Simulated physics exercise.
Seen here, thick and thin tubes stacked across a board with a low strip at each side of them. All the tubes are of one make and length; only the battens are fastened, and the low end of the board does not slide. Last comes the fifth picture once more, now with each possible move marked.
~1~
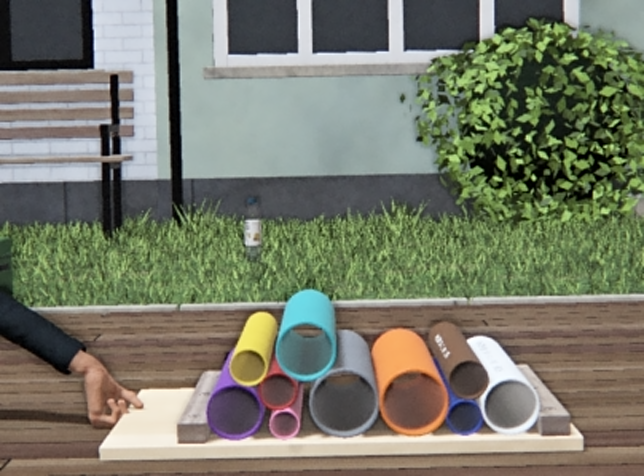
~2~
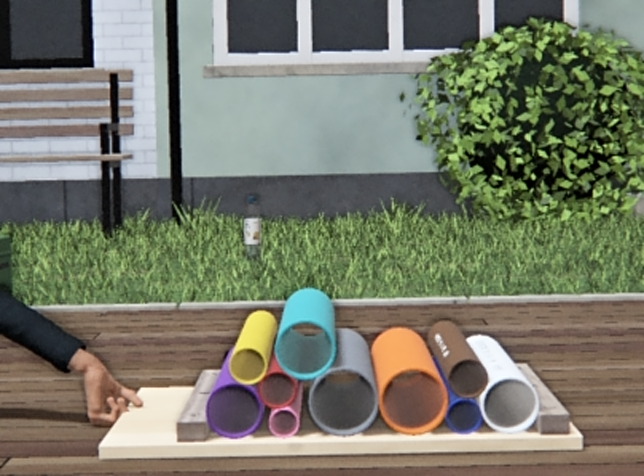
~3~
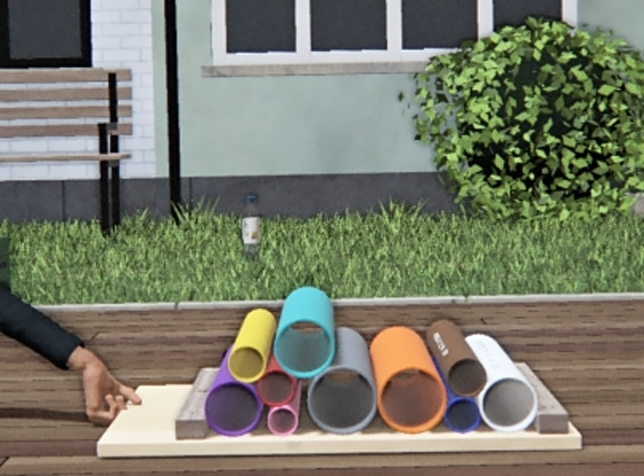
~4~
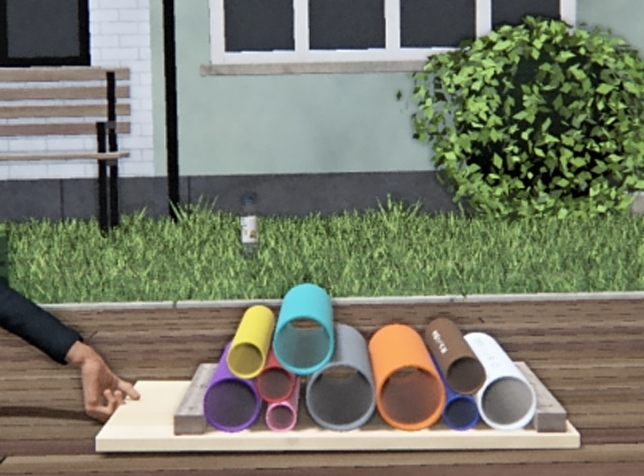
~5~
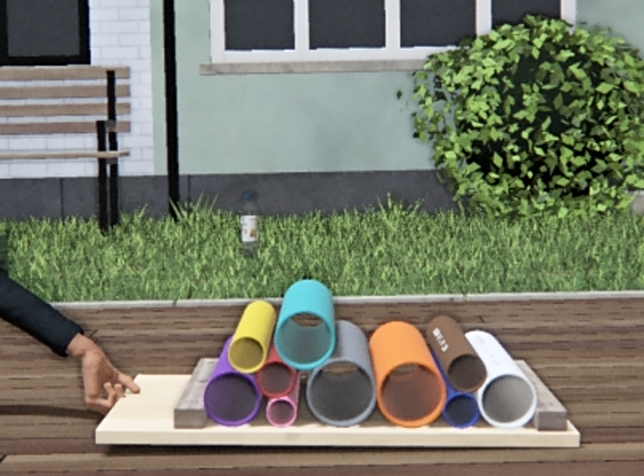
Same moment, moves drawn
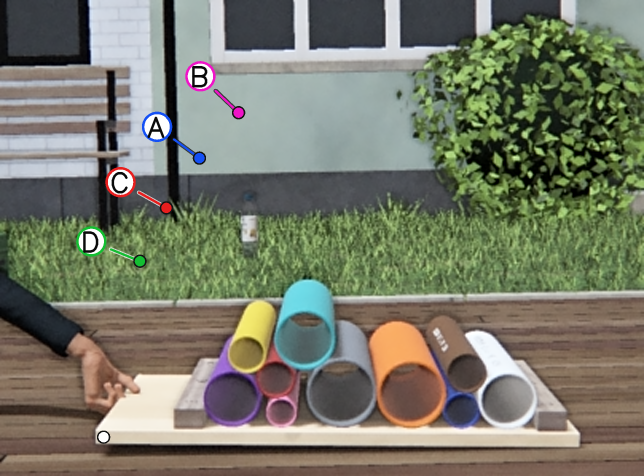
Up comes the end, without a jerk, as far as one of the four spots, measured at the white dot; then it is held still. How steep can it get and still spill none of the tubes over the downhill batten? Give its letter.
Lift it to D and no more.
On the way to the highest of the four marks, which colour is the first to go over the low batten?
First is the turquoise one.
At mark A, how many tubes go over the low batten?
The count is one.
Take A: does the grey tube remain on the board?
The grey tube: Yes.
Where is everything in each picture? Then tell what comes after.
The first picture shows white tube (510, 406); red tube (278, 392).
The second picture shows red tube (278, 390); brown tube (468, 379).
The third picture shows board (338, 405); purple tube (233, 409); pink tube (283, 421); brown tube (467, 378).
The fourth picture shows board (336, 402); purple tube (232, 405); pink tube (281, 418).
The fifth picture shows board (336, 398); purple tube (232, 399); pink tube (281, 413).
On the marked copy, A at (199, 158); B at (239, 112); C at (167, 208); D at (140, 261); the white dot at (104, 437).
Taking D. A third of the way, board at 15°.
Two thirds of the way, board at 23°.
When it is over, board at 23°, none over the low batten.
As for the rest, A one over the low batten (turquoise); B one over the low batten (turquoise); C one over the low batten (turquoise).
